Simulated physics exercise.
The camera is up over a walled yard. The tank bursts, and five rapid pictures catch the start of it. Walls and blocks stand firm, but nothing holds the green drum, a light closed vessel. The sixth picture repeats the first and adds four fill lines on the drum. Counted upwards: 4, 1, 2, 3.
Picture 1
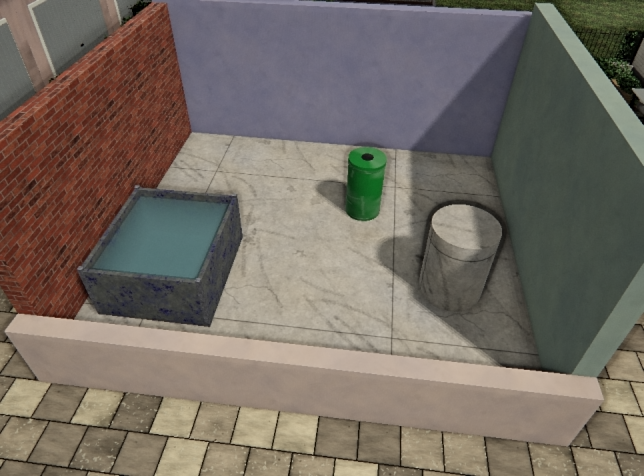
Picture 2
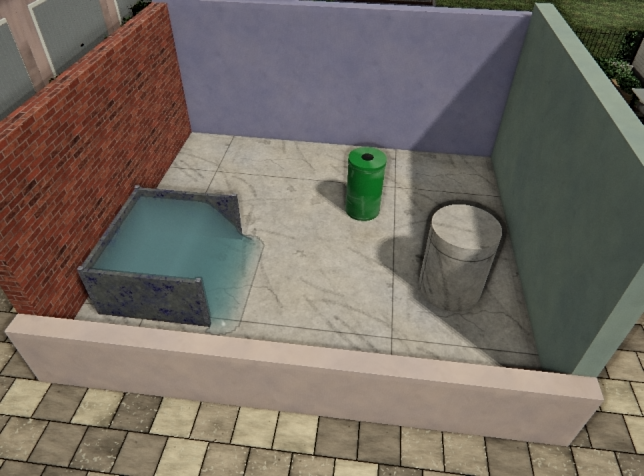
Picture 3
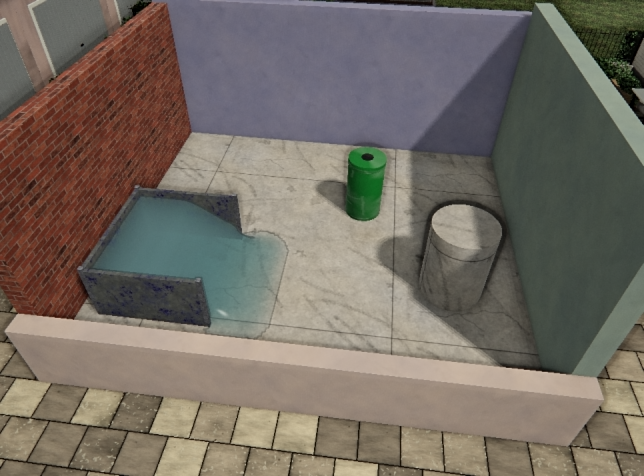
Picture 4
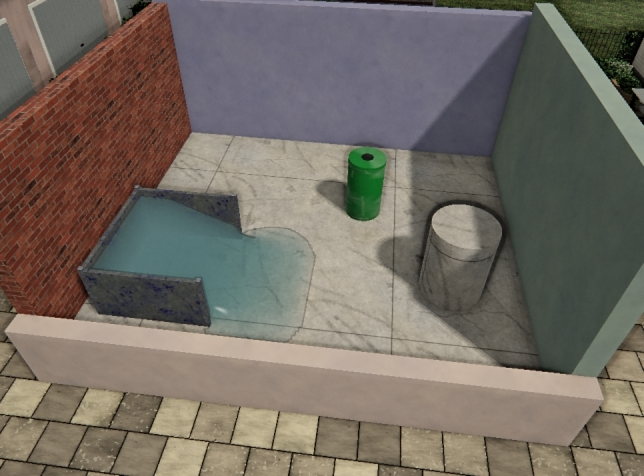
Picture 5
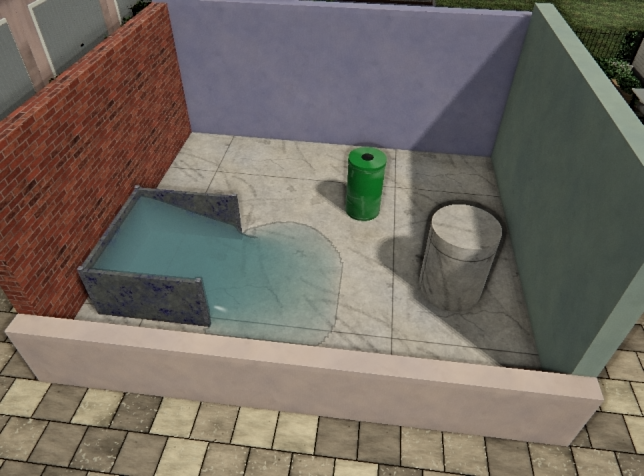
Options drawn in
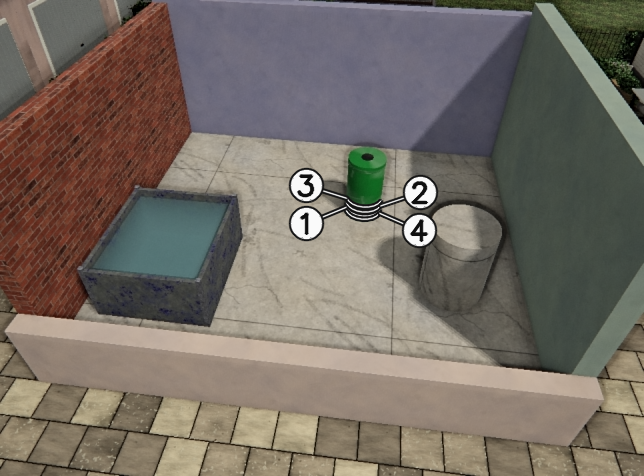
At first, a square tank full of water stands by the brick wall at the left of a walled yard, with a green drum and a pale cylinder to its right. The tank's right side opens and water pours onto the paved floor, then the puddle spreads steadily rightward, while the drum stays still.
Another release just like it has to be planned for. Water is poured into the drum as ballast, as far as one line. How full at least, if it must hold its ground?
1.
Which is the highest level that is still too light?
It is 4.
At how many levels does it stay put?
Three of the four.
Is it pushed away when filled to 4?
Yes.
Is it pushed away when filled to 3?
No.
On the marked copy, 1 at (362, 216); 2 at (362, 212); 3 at (363, 207); 4 at (362, 219); from the bottom up 4, 1, 2, 3.
With 1, it shifts by a finger or two and stays.
With 2, it does not move.
With 3, it does not move.
With 4, it is pushed about its own width away.
